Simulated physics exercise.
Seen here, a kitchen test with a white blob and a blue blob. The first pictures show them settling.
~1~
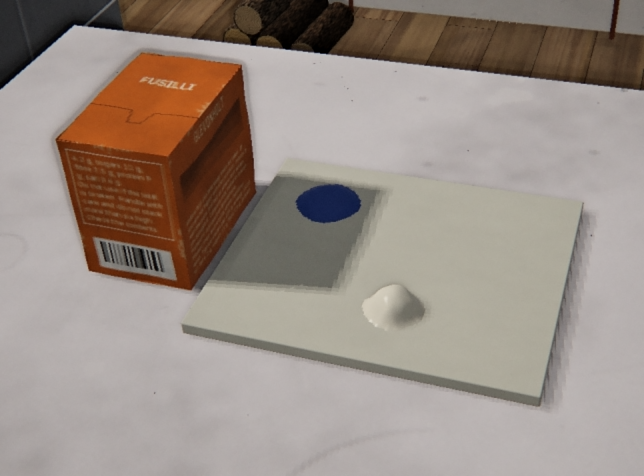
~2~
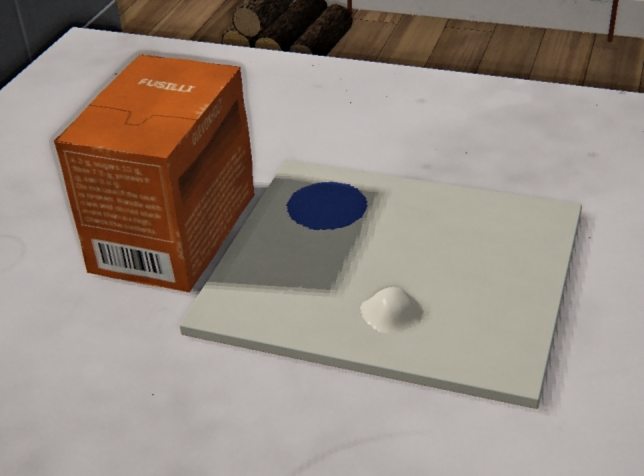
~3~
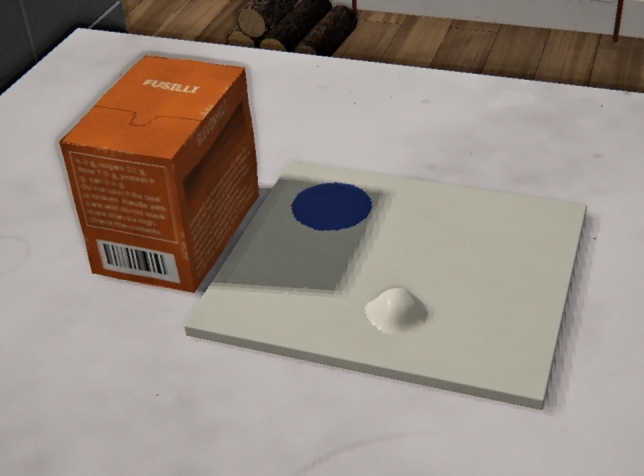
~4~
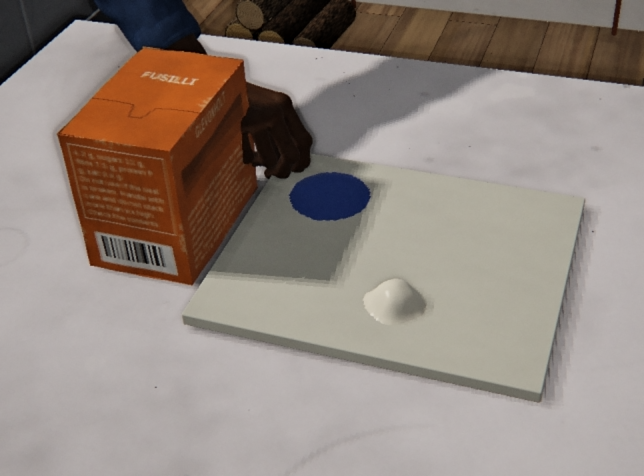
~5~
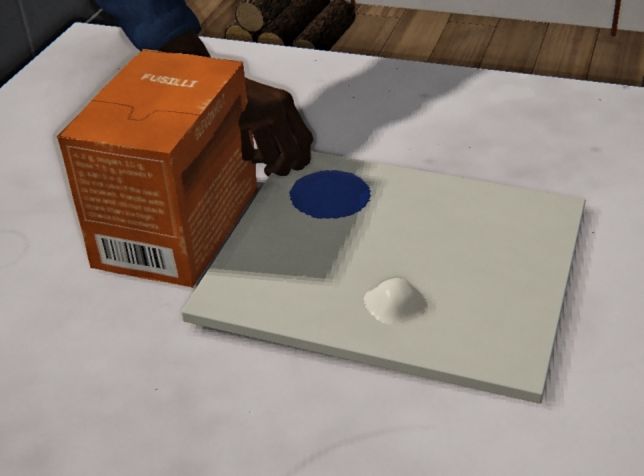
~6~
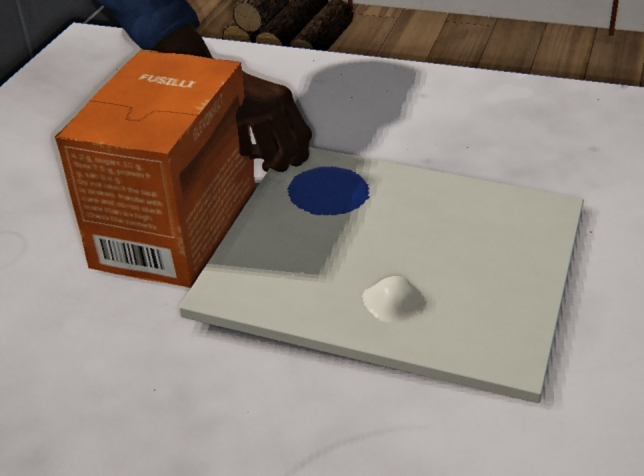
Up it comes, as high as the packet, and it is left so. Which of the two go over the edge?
As for the white blob, it holds its ground; the blue blob holds its ground.
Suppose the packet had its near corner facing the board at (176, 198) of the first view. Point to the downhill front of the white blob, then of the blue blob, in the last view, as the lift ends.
About (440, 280) and (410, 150).
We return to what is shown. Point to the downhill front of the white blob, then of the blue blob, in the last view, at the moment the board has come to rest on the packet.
In turn (451, 263) and (443, 145).
Next, slope about 32°; the white blob has not moved; the blue blob has crept a little.
After that, the white blob has not moved; the blue blob has crept down a long way.
Finally, slope about 32°; the white blob has not moved; the blue blob has crept down a long way.
